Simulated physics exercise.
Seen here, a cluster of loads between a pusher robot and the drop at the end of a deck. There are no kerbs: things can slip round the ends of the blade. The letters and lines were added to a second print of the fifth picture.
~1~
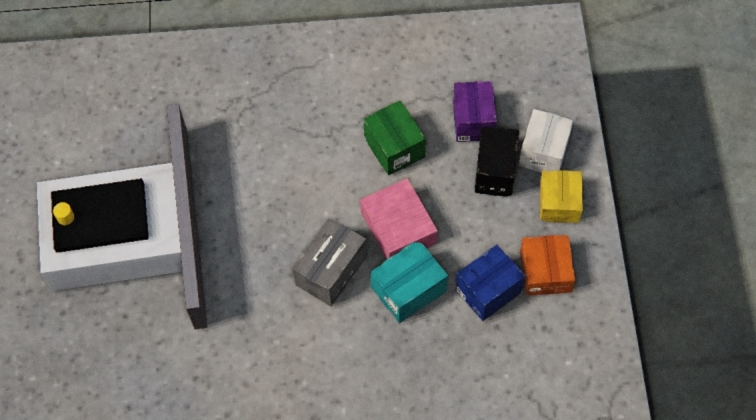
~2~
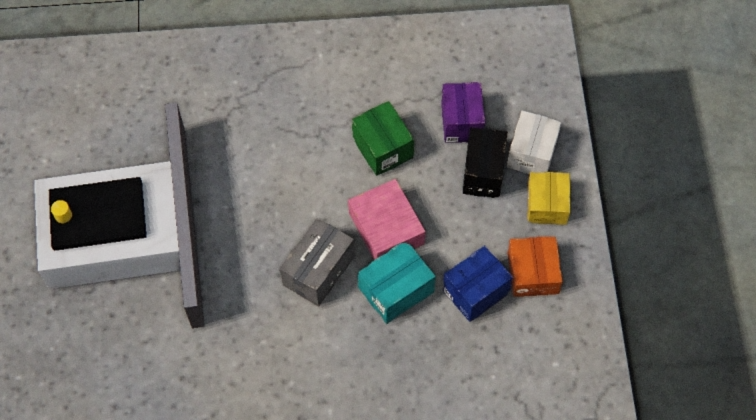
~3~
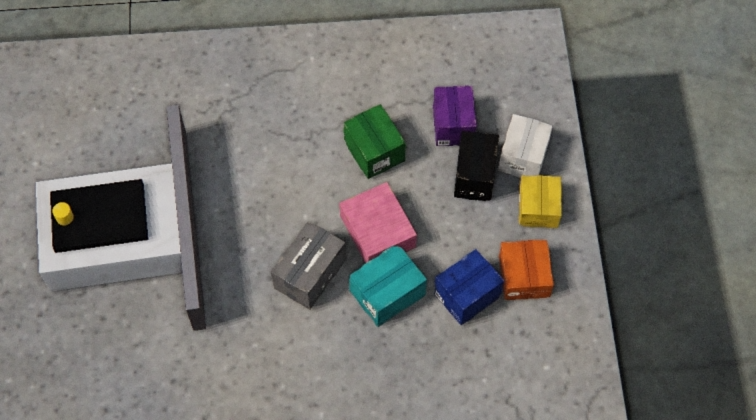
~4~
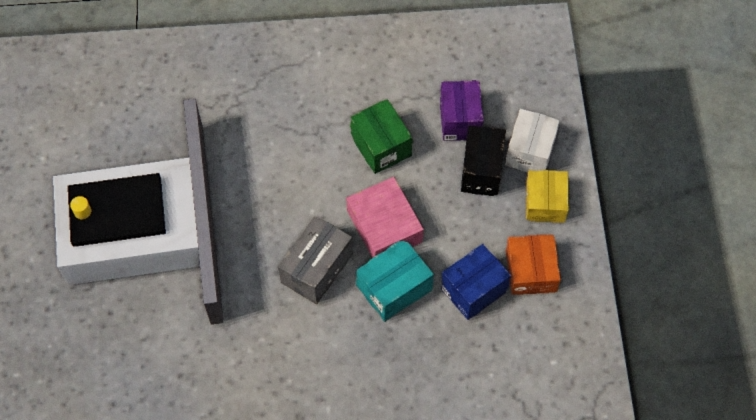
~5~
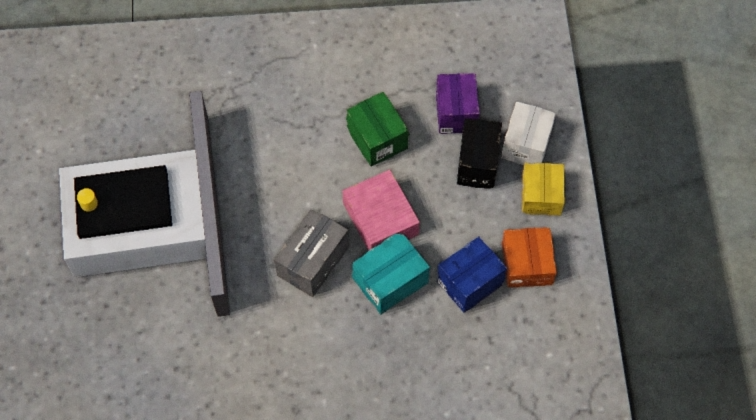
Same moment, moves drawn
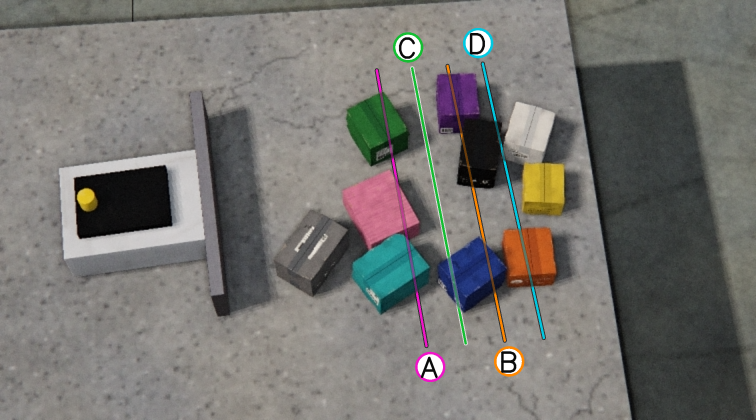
On a grey deck, a pusher robot edges right, nearer a cluster of unmoving coloured boxes.
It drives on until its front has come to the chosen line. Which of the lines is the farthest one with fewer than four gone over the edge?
D.
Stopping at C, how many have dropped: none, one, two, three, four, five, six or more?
The count is none.
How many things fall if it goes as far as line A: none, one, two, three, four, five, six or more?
In all, none.
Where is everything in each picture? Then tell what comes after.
The first frame shows orange box (547, 265); turquoise parcel (409, 281); pink crate (398, 222).
The second frame shows robot (105, 212); white parcel (534, 145).
The third frame shows robot (106, 214); blue box (469, 288).
The fourth frame shows robot (123, 208); green parcel (381, 136).
The fifth frame shows robot (130, 200); black parcel (479, 154); orange box (529, 258); turquoise parcel (391, 272).
On the copy, A at (400, 201); B at (475, 196); C at (438, 198); D at (512, 193).
On D. First, robot (241, 193); turquoise parcel (415, 285); pink crate (405, 194).
Then, robot (354, 185); white parcel (557, 114); orange box (572, 258).
Finally, robot (436, 180); orange box over the edge; white parcel over the edge; two fallen.
By contrast, A is within the limit but short; B is within the limit but short; C is within the limit but short.
